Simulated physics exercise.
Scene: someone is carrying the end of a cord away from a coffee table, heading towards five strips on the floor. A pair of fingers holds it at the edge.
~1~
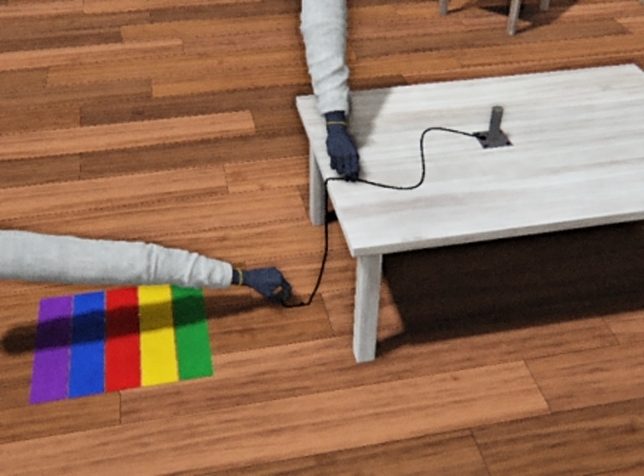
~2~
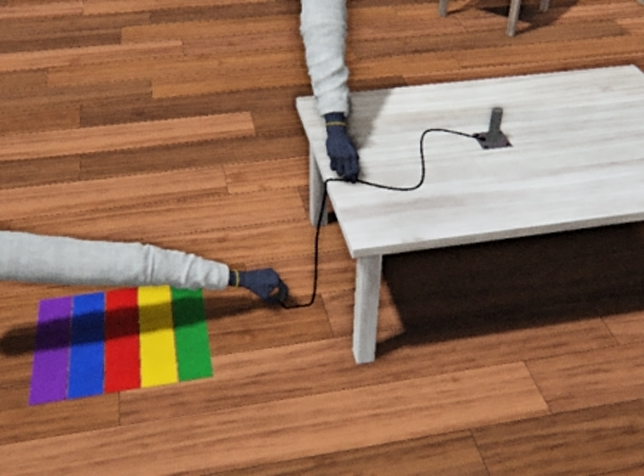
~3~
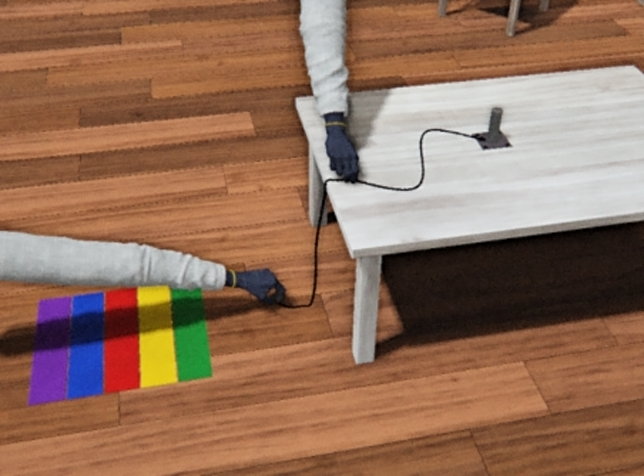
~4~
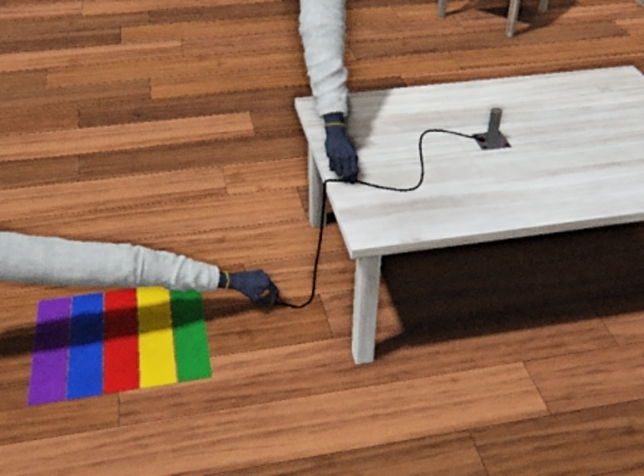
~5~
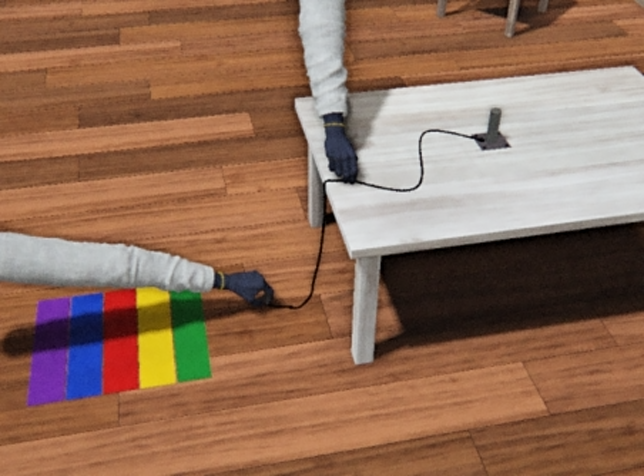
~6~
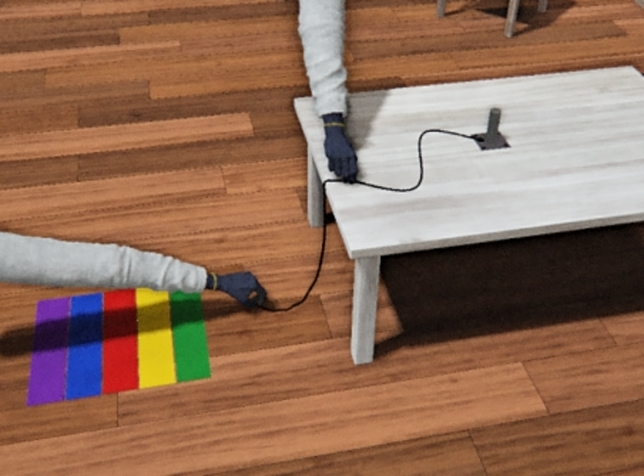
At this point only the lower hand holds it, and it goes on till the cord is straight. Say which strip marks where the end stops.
The blue strip marks it.
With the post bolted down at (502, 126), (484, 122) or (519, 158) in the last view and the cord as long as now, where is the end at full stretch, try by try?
Try 1 about (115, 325), try 2 about (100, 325), try 3 about (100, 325).
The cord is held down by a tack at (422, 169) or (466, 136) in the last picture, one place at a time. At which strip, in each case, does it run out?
In order: Yellow, then blue.
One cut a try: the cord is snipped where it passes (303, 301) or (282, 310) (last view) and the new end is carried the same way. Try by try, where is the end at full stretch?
Case by case: Roughly (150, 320), then roughly (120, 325).
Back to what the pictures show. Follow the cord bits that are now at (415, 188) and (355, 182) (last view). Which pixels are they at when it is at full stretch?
They go to (333, 176) and to (280, 205).
Early on, end near (154, 318); over yellow.
Midway, end near (110, 324); over red.
At the end of the slack, end near (83, 328); over blue. It halts on the blue strip.
